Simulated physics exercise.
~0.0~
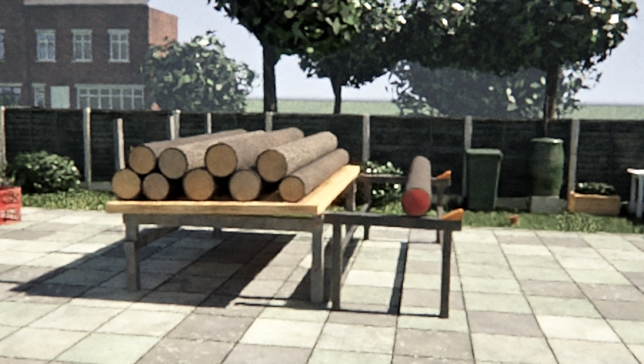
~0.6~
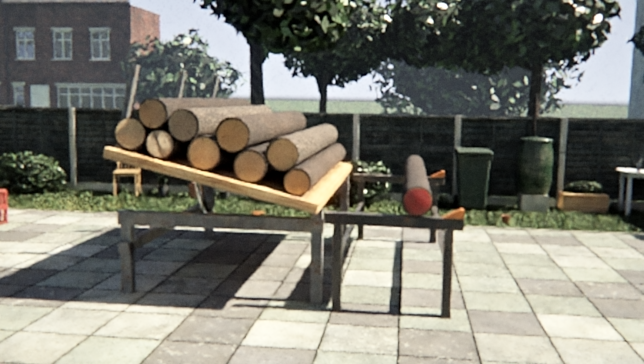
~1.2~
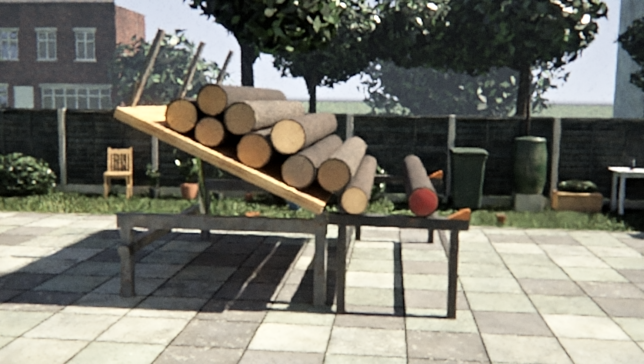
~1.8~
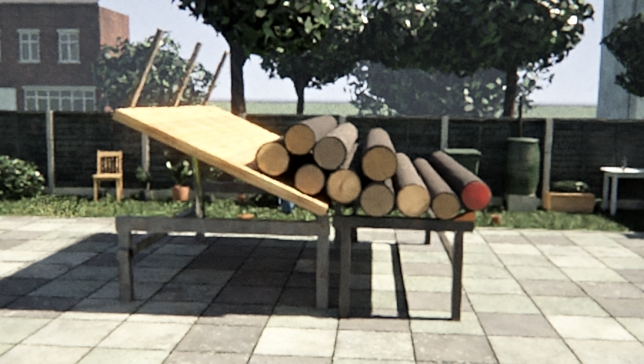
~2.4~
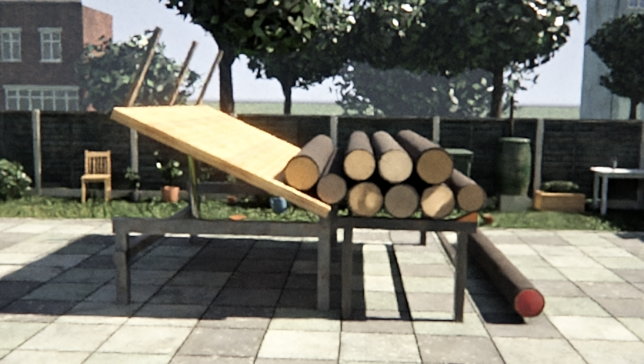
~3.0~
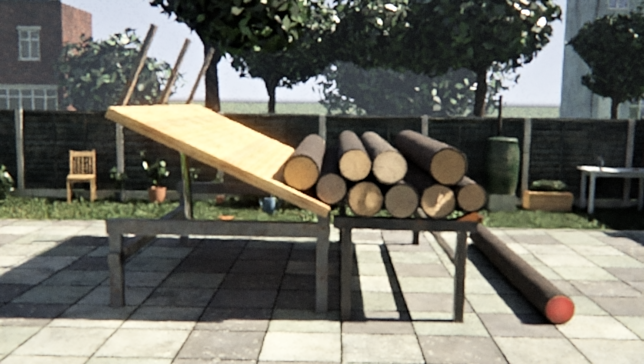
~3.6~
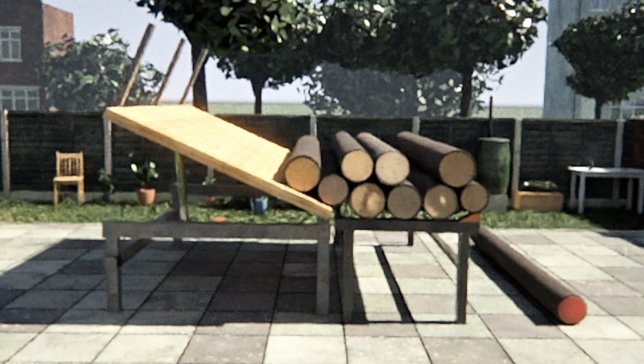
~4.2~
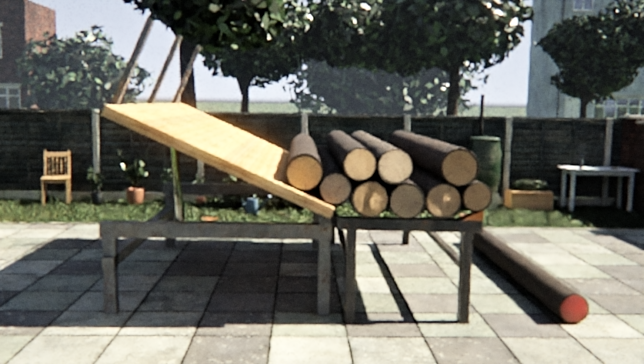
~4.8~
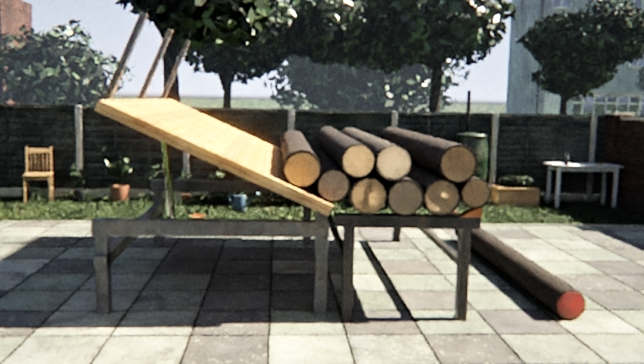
Logs rolling down a tilting wooden deck onto a rack, knocking the red-ended log off the right end onto the patio paving.
